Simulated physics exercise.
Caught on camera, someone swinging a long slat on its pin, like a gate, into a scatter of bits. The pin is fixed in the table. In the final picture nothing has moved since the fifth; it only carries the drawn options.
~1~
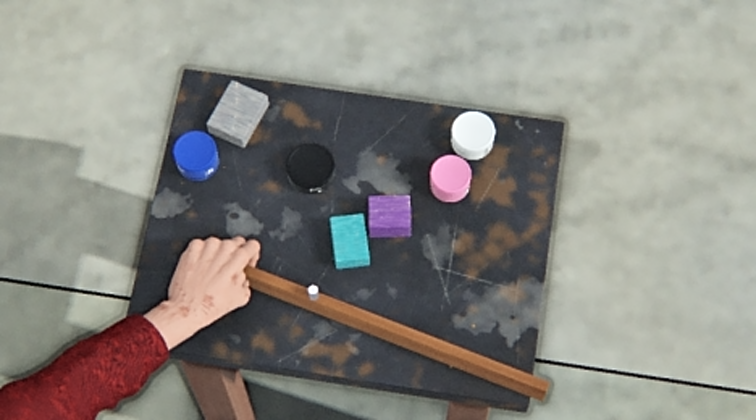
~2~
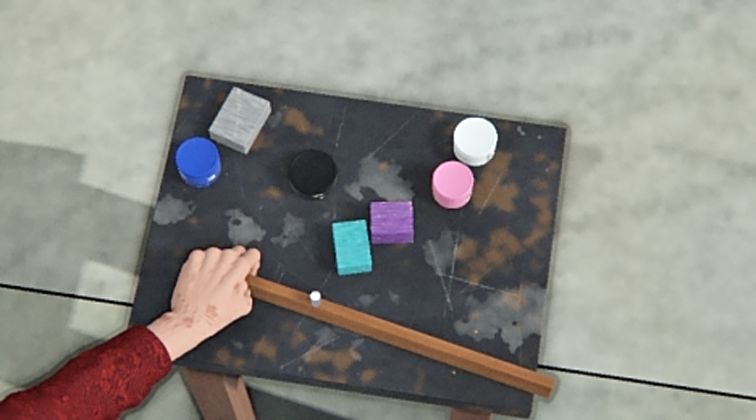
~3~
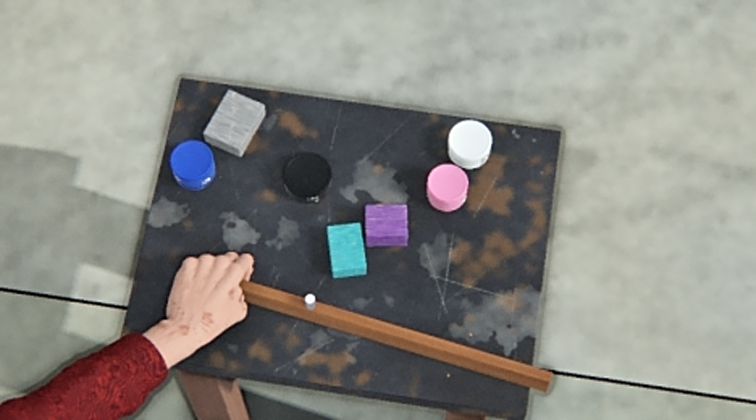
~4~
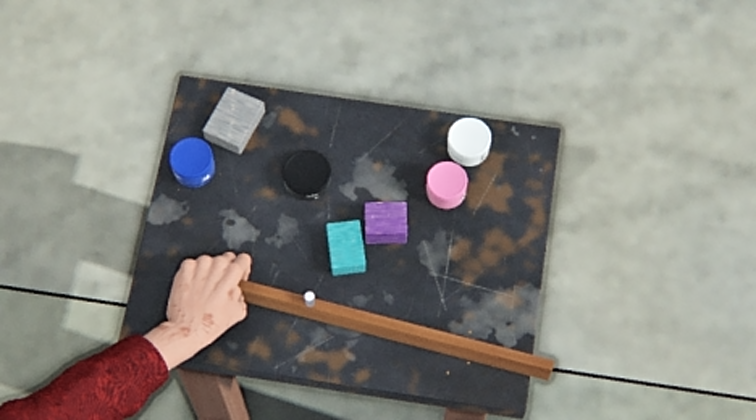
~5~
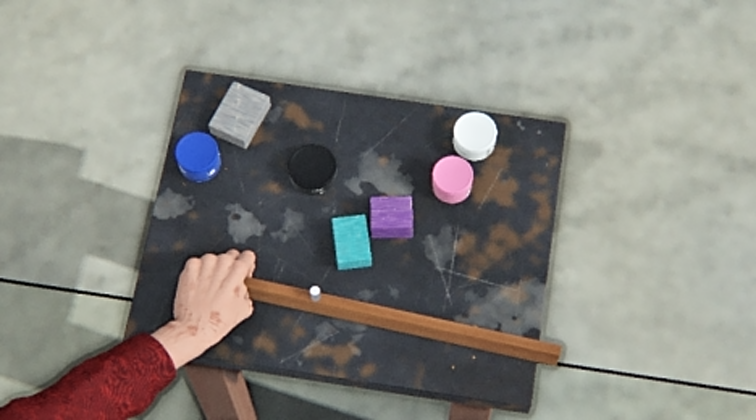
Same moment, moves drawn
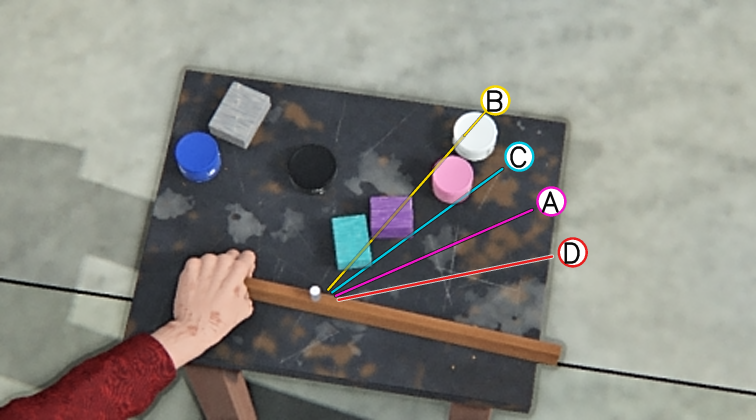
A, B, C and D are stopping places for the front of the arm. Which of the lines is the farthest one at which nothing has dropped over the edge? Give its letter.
At B, and not beyond.
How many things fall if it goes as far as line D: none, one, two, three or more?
By then, none.
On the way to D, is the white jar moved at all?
No.
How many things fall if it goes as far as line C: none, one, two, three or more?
The count is none.
On the copy, A at (435, 252); B at (398, 211); C at (419, 230); D at (446, 278).
On B. First, arm (442, 275); blue jar (199, 157); white jar (475, 137).
Then, arm (423, 230); blue jar (199, 157); white jar (475, 137).
Finally, arm (397, 204); white jar (451, 116); pink tub (422, 150); nothing has fallen.
By contrast, A is safe but short; C is safe but short; D is safe but short.
